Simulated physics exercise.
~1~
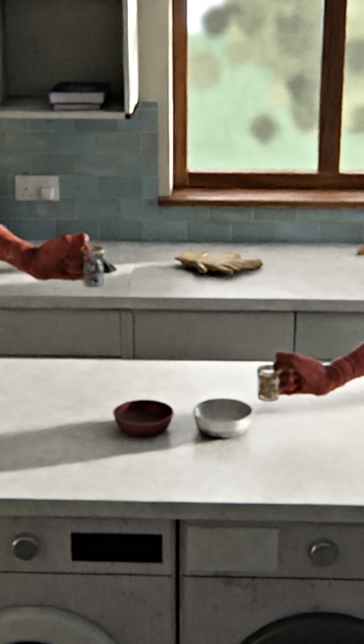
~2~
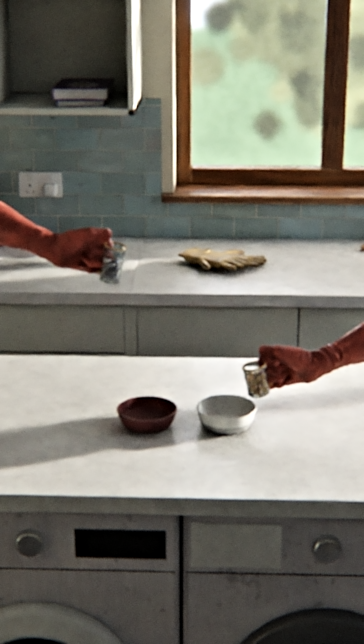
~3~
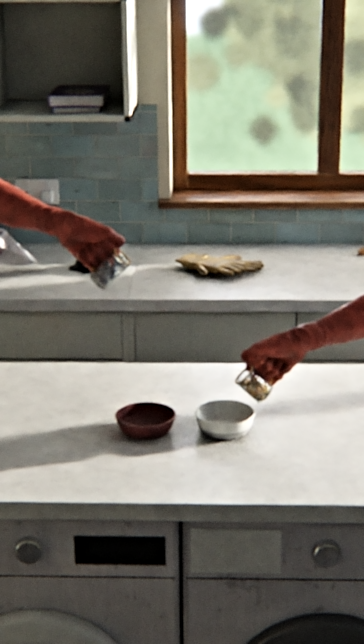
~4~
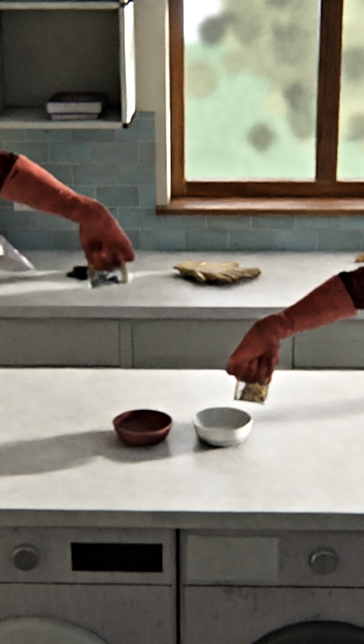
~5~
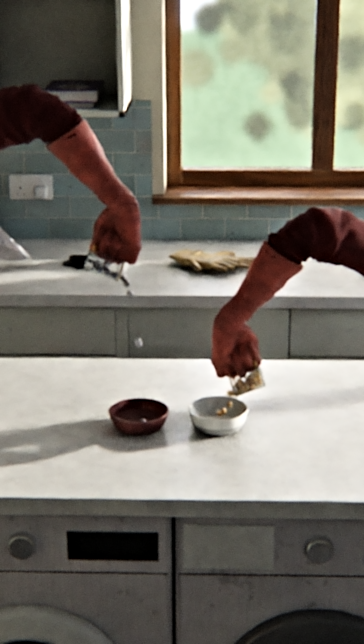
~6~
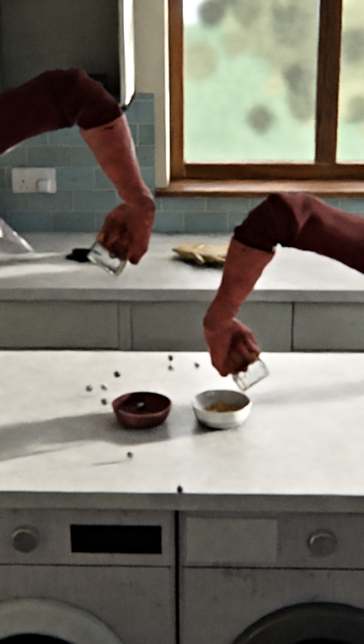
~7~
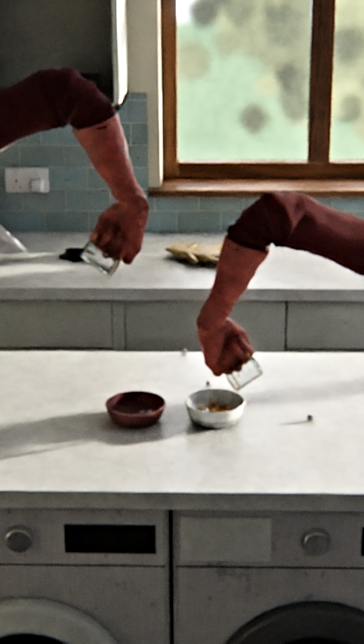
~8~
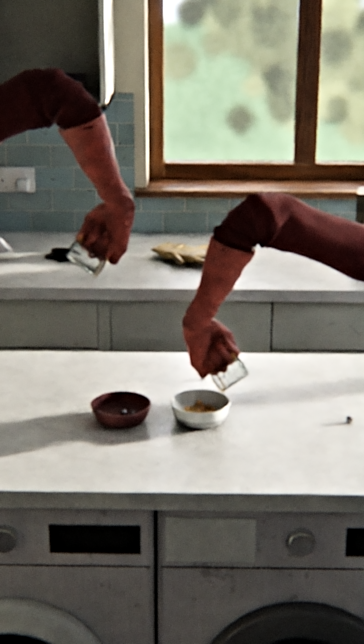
Two reddish hands moved inward and tipped clear cups above a dark red bowl and a white one; the left cup's small bits mostly bounced and scattered away, leaving a few in the red bowl, while the right cup's all settled in the white bowl.
